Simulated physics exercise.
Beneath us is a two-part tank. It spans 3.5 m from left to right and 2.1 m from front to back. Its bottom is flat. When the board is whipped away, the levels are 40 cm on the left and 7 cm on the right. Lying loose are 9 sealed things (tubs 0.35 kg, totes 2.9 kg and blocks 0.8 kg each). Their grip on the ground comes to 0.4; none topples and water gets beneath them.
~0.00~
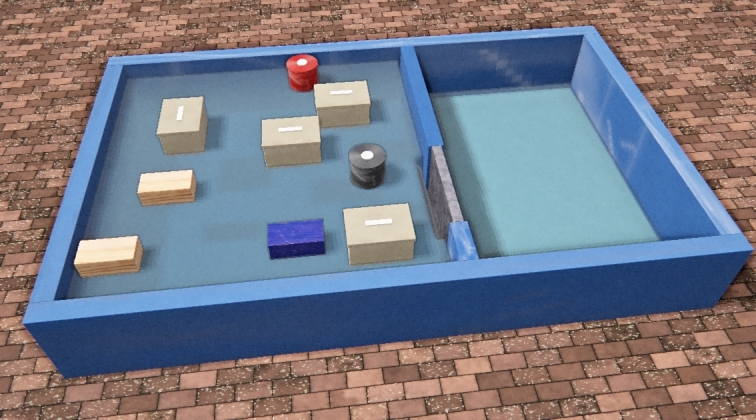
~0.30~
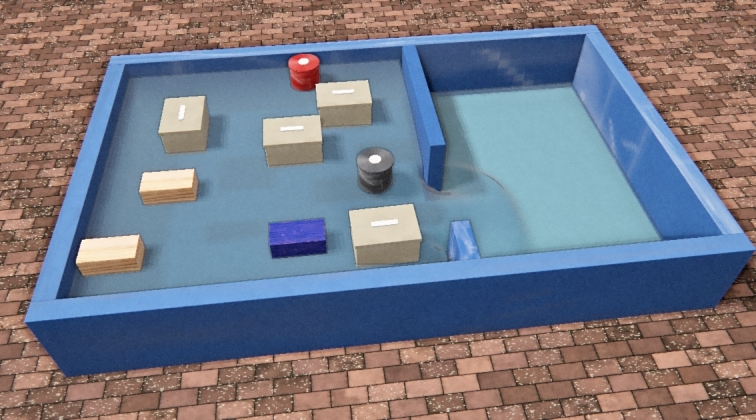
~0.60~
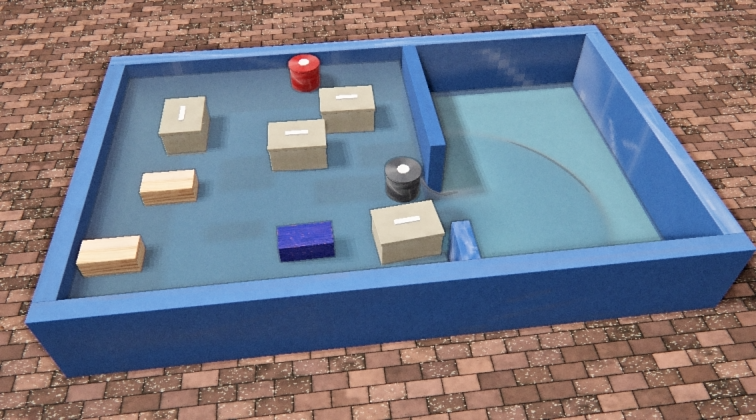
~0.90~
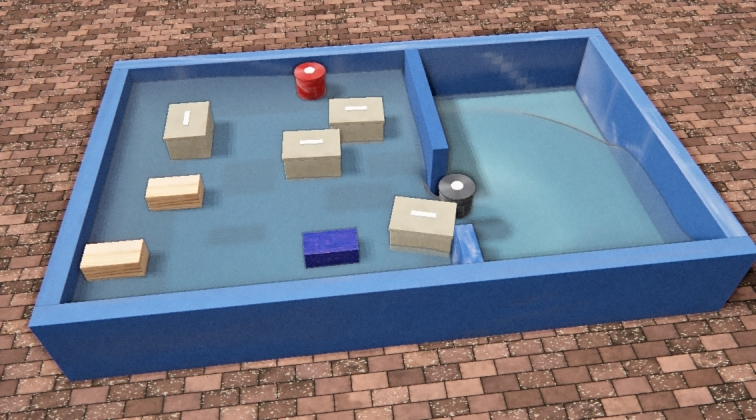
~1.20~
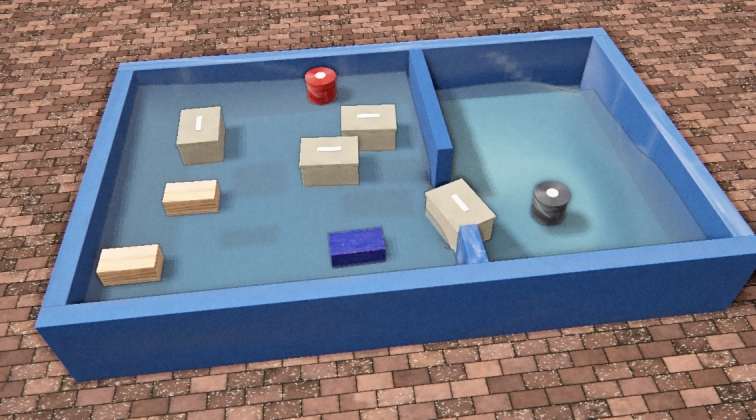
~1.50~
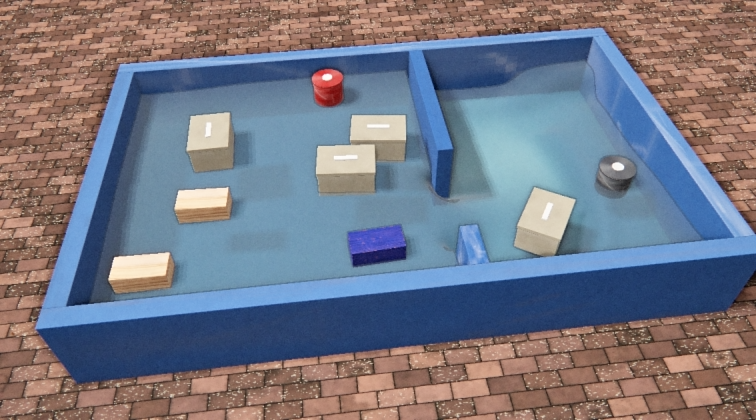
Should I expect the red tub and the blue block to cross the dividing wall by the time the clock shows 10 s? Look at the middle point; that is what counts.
Red tub: Not over; blue block: Over.
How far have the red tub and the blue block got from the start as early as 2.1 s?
20 and 60 cm, roughly.
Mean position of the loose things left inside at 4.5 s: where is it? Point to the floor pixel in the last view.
They average out to somewhere around (399, 217).
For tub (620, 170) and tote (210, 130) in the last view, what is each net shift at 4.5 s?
First 100 cm, then 20 cm.
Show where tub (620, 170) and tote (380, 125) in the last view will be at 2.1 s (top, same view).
About (621, 116) for the first and (404, 143) for the second.
After 2.1 s the red tub is near (338, 84), 0.2 m from its start, afloat; the blue block is near (420, 230), 0.6 m from its start, afloat; 2 of 9 are over the mark; 9 afloat.
After 4.5 s the red tub is near (343, 91), 0.3 m from its start, afloat; the blue block is near (662, 190), 2.2 m from its start, afloat; 4 of 9 are over the mark; 9 afloat.
After 7.0 s the red tub is near (342, 90), 0.2 m from its start, afloat; the blue block is near (467, 114), 1.7 m from its start, afloat; 4 of 9 are over the mark; 9 afloat.
After 10.0 s the red tub is near (342, 94), 0.3 m from its start, afloat; the blue block is near (469, 70), 2.1 m from its start, afloat; 5 of 9 are over the mark; 9 afloat.
